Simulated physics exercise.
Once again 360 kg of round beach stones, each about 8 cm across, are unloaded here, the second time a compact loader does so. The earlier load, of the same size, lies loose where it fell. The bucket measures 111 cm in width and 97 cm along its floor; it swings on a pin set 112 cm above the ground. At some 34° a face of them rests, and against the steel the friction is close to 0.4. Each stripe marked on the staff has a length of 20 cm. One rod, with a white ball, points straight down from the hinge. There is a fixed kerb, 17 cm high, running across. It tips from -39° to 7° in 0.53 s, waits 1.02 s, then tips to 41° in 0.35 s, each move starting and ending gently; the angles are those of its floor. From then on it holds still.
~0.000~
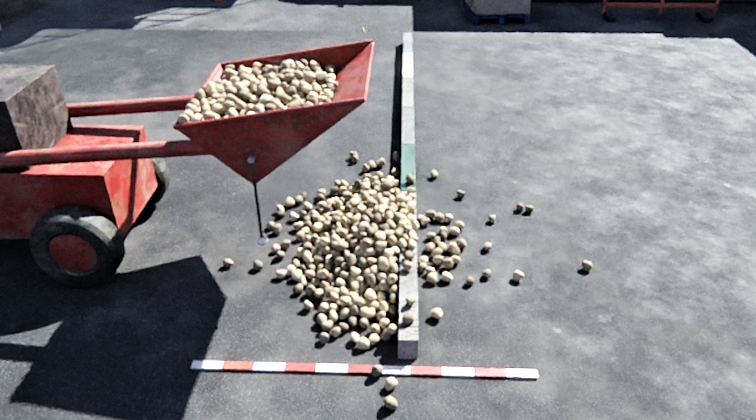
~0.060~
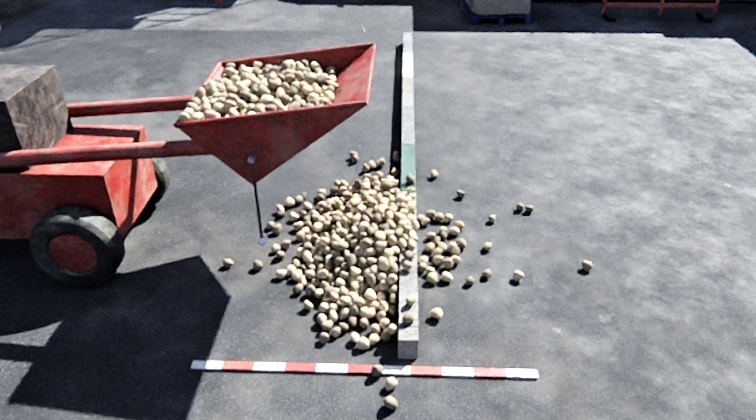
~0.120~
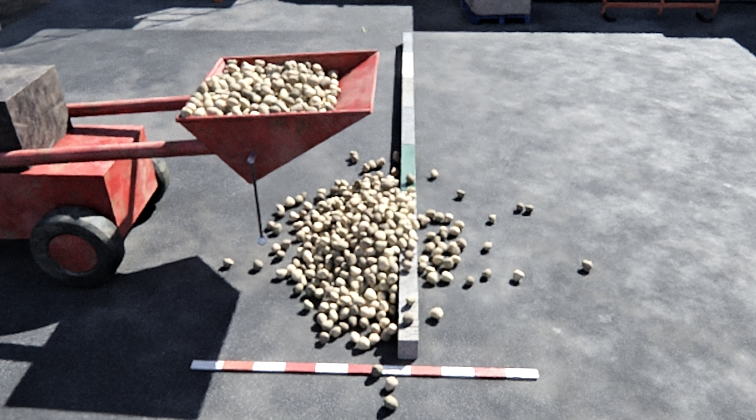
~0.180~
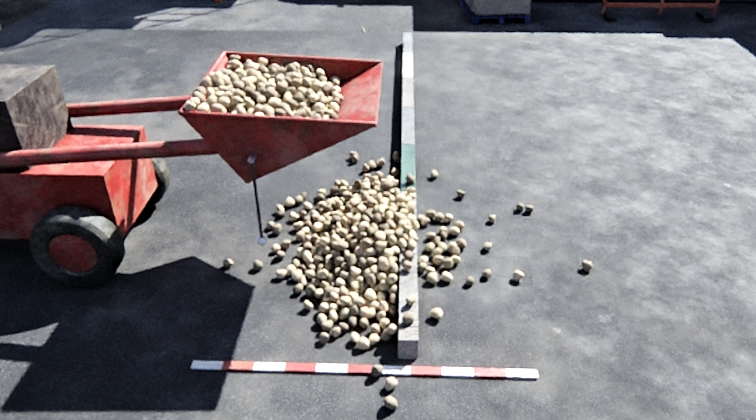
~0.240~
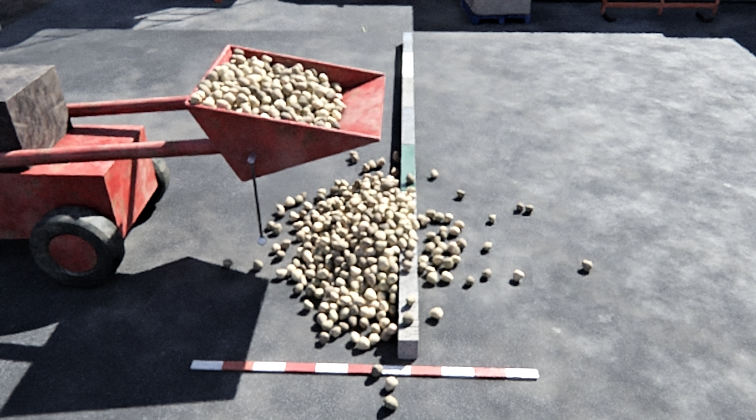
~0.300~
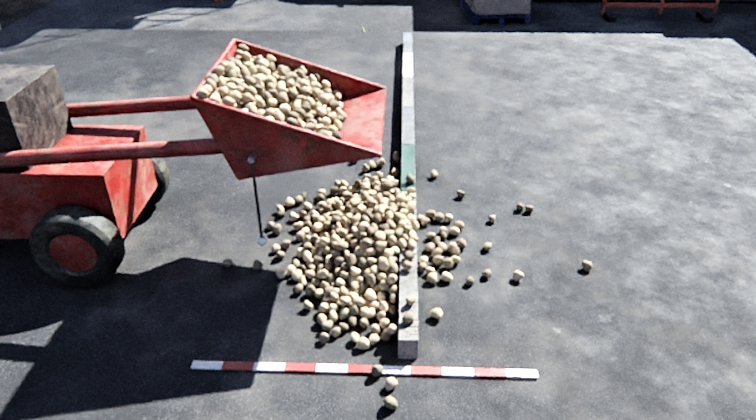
At first, a red loader at the left holds a bucket of pale round stones level above a loose pile of similar stones lying mostly left of a long kerb. Then the bucket rotates gradually clockwise, its right lip lowering toward the pile while the stones stay inside.
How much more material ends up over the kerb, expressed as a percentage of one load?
About 39 per cent of a load more.
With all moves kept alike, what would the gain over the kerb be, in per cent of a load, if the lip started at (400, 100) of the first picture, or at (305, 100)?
Near 75 in a hundred first, near 0 in a hundred second.
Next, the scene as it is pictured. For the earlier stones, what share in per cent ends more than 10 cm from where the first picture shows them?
Roughly 15 % of them.
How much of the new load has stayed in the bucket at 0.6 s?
It still holds about 100 per cent.
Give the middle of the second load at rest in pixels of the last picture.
Their centre rests close to (389, 230).
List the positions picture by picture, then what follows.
In the first picture, the bucket is at -39°, its lip at (365, 100); the top of the load is at (287, 74). The earlier load is highest near (382, 226), 27 cm above ground level, 94 % on this side of the kerb, 6 % over the kerb.
In the second picture, the bucket is at -37°, its lip at (367, 103); the top of the load is at (286, 73); the stones move at 0.2 m/s on average.
In the third picture, the bucket is at -33°, its lip at (371, 112); the top of the load is at (257, 76); the stones move at 0.4 m/s on average.
In the fourth picture, the bucket is at -27°, its lip at (376, 125); the top of the load is at (246, 74); the stones move at 0.5 m/s on average.
The fifth picture shows lip at (380, 140), floor tilted -19°, highest stones at (234, 68); the stones move at 0.5 m/s on average.
In the sixth picture, the bucket is at -11°, its lip at (381, 156); the top of the load is at (237, 62); the stones move at 0.5 m/s on average.
After 0.4 s the floor is at 0°; in per cent of one load, 100 in the bucket, 94 on this side of the kerb, 6 over the kerb; the foremost stones are at (509, 234).
After 0.6 s the floor is at 7°; in per cent of one load, 100 in the bucket, 94 on this side of the kerb, 6 over the kerb; the foremost stones are at (509, 234).
After 2.3 s the floor is at 41°; in per cent of one load, 17 in the bucket, 154 on this side of the kerb, 29 over the kerb; the foremost stones are at (544, 251).
After 4.9 s the floor is at 41°; in per cent of one load, 0 in the bucket, 155 on this side of the kerb, 45 over the kerb; the foremost stones are at (556, 246). Net gain over the kerb, 39.
